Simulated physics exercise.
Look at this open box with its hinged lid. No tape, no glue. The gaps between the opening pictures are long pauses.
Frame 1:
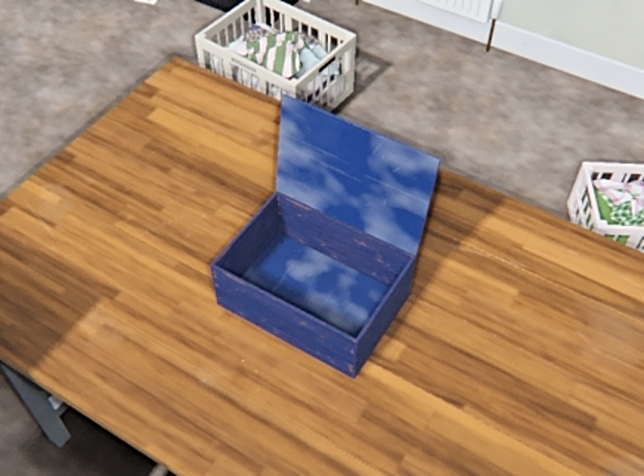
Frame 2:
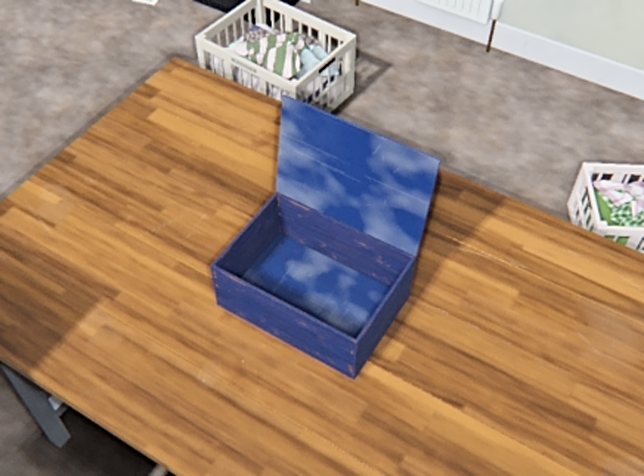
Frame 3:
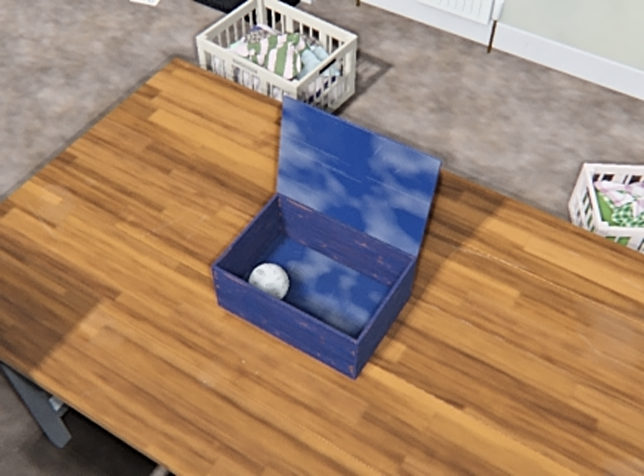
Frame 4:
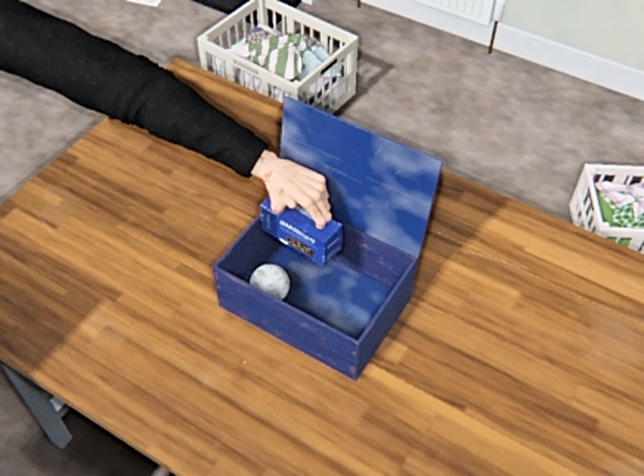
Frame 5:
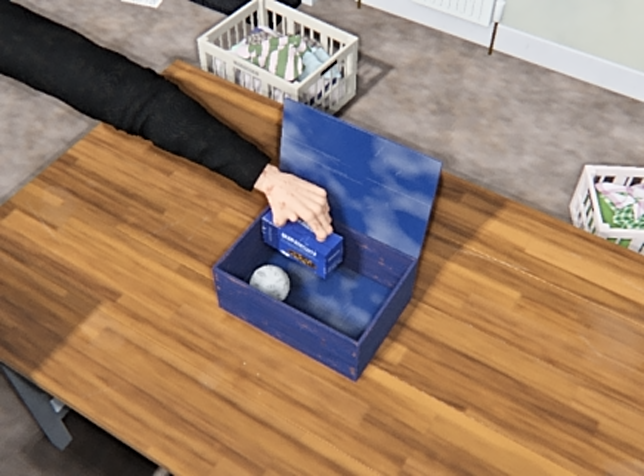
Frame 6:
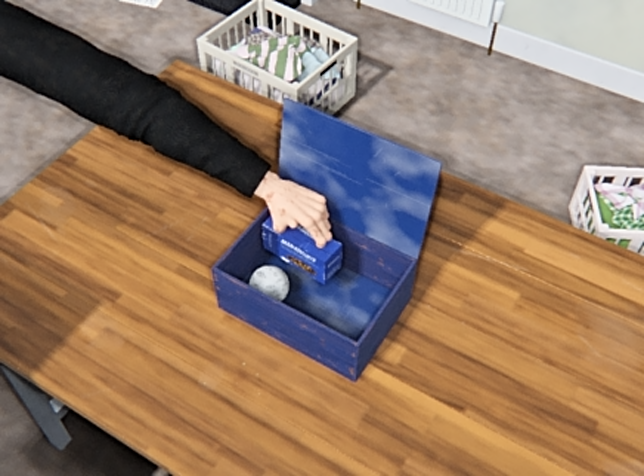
On a wooden table in a carpeted room, seen from above at an angle, an open blue box with a cloud-patterned lid sits near the middle. White slatted baskets of cloth stand behind and at the right; the box is empty, then a pale ball appears inside at left. A black-sleeved arm from the left lowers a blue carton slightly into the box, the camera still.
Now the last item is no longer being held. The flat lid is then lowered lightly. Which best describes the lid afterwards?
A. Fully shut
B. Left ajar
(A) Fully shut.
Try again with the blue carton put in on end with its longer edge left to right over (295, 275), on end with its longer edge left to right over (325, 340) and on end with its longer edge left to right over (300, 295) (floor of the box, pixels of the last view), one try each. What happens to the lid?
First try: The lid remains open; second try: It remains open; third try: It comes all the way down.
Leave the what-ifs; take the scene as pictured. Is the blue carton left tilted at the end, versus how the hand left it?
After all that, it keeps its set angle.
Then, 1.30 s later than the last frame, lid 79° above the rim; blue carton moved a little near (303, 271).
Then, 1.80 s later than the last frame, lid 39° above the rim; blue carton moved a little near (303, 271).
When it is over, lid shut; moved from the start, blue carton; white ball as before. End places, in pixels of the last picture, blue carton near (303, 271).
